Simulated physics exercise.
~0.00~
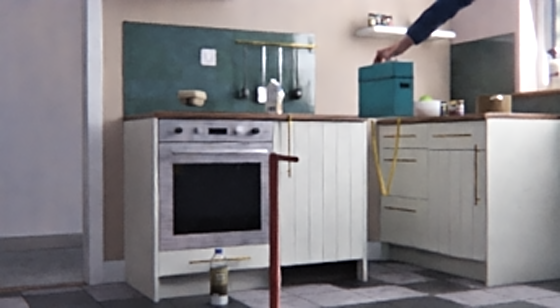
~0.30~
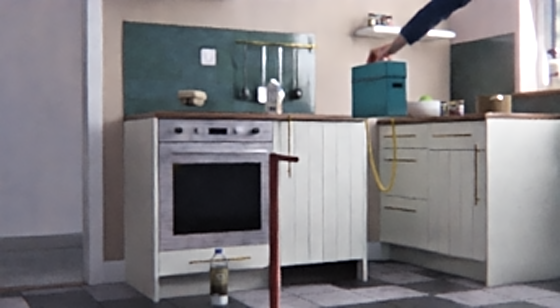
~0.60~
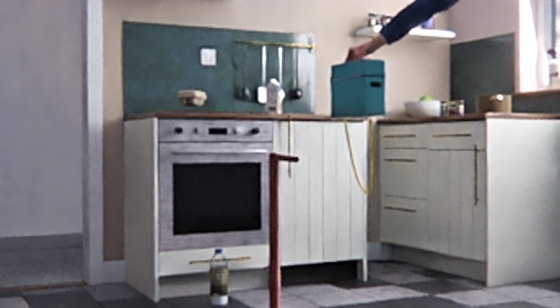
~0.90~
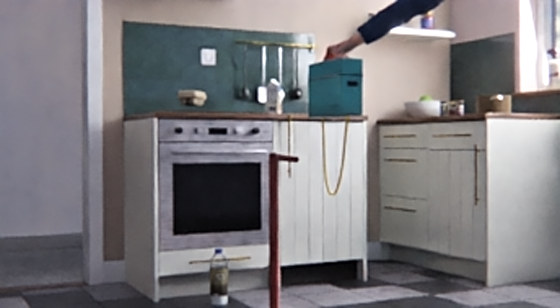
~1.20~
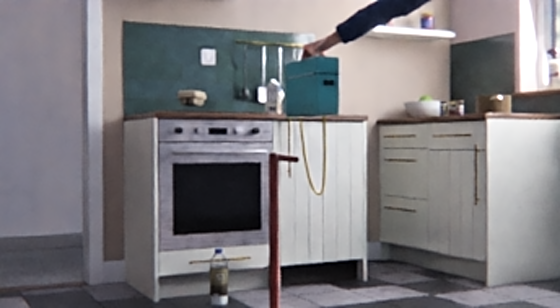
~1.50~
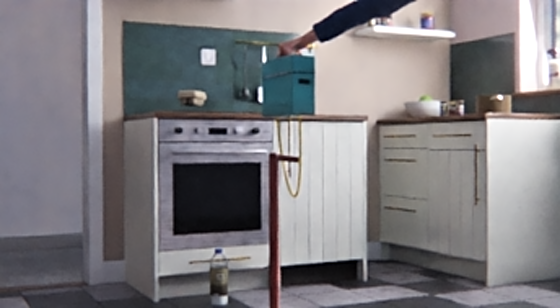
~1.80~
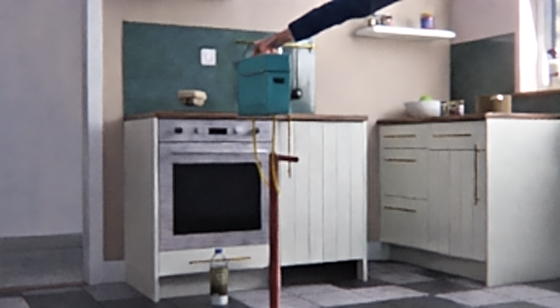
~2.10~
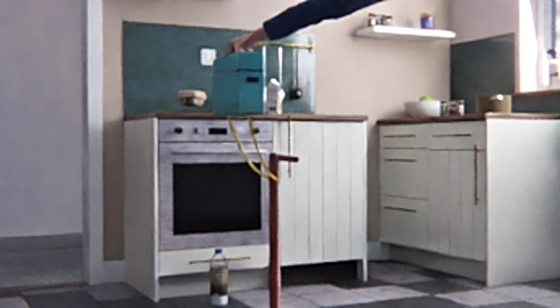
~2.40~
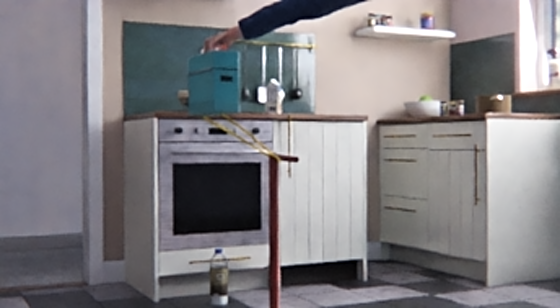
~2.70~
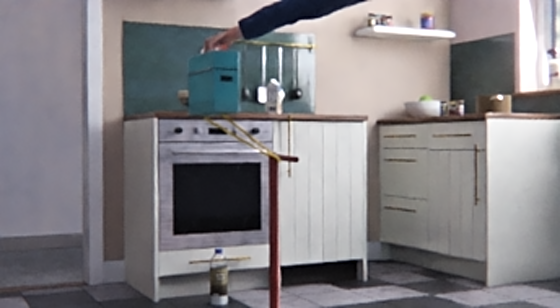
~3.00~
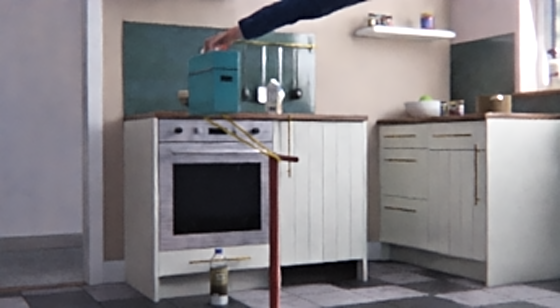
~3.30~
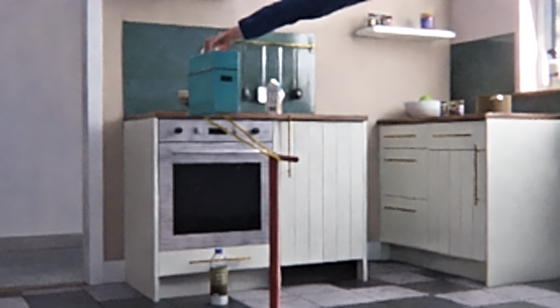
Turquoise case with a dangling yellow loop being carried left by a hand across a kitchen, stopping as the loop catches on a post.
